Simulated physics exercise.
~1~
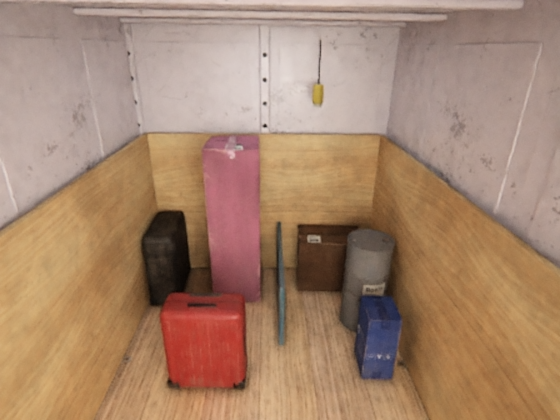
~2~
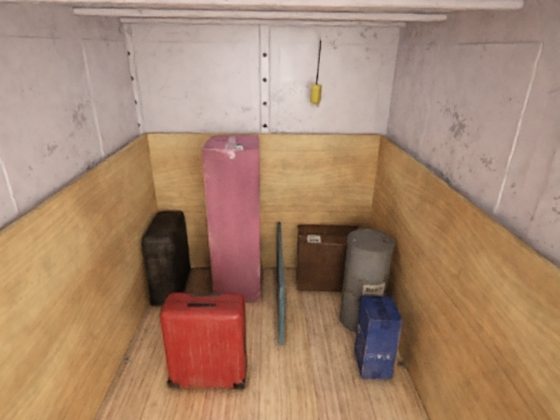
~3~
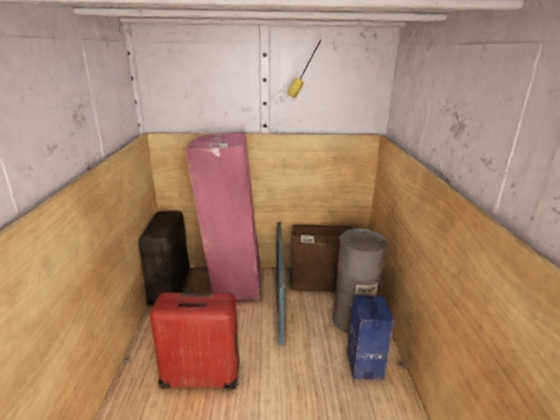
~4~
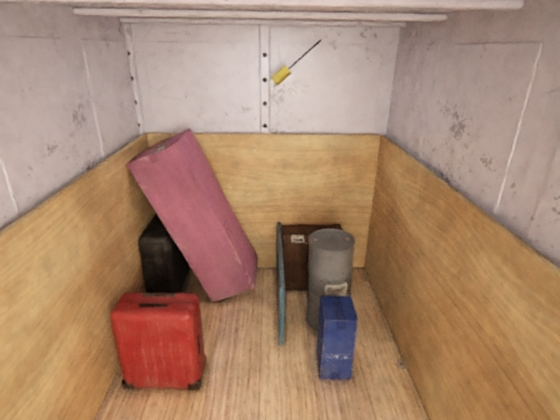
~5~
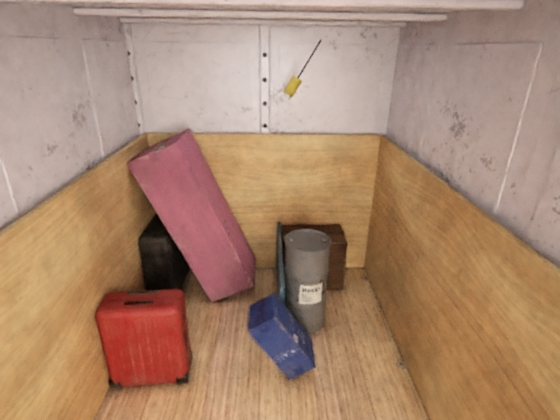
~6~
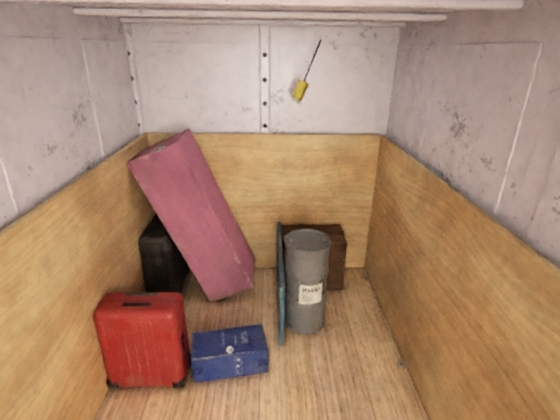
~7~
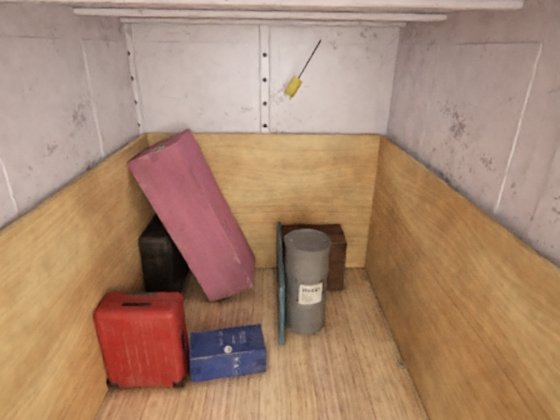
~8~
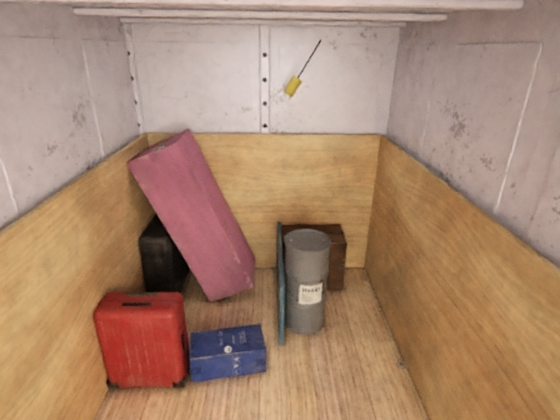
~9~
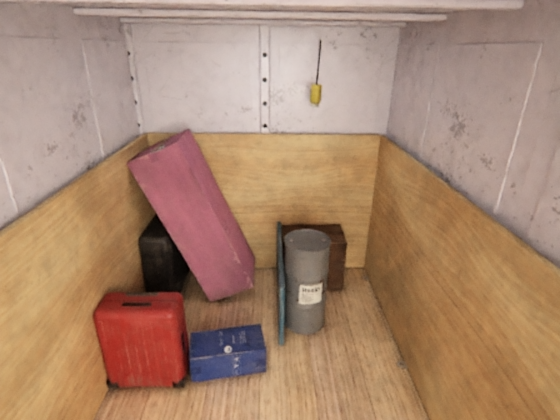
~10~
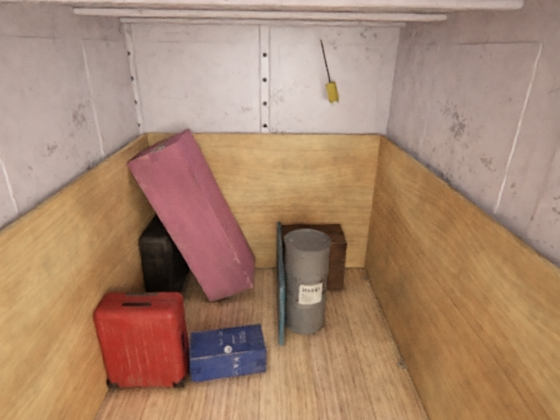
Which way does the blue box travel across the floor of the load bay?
The blue box moves to the left, ending up on its side next to the red case.
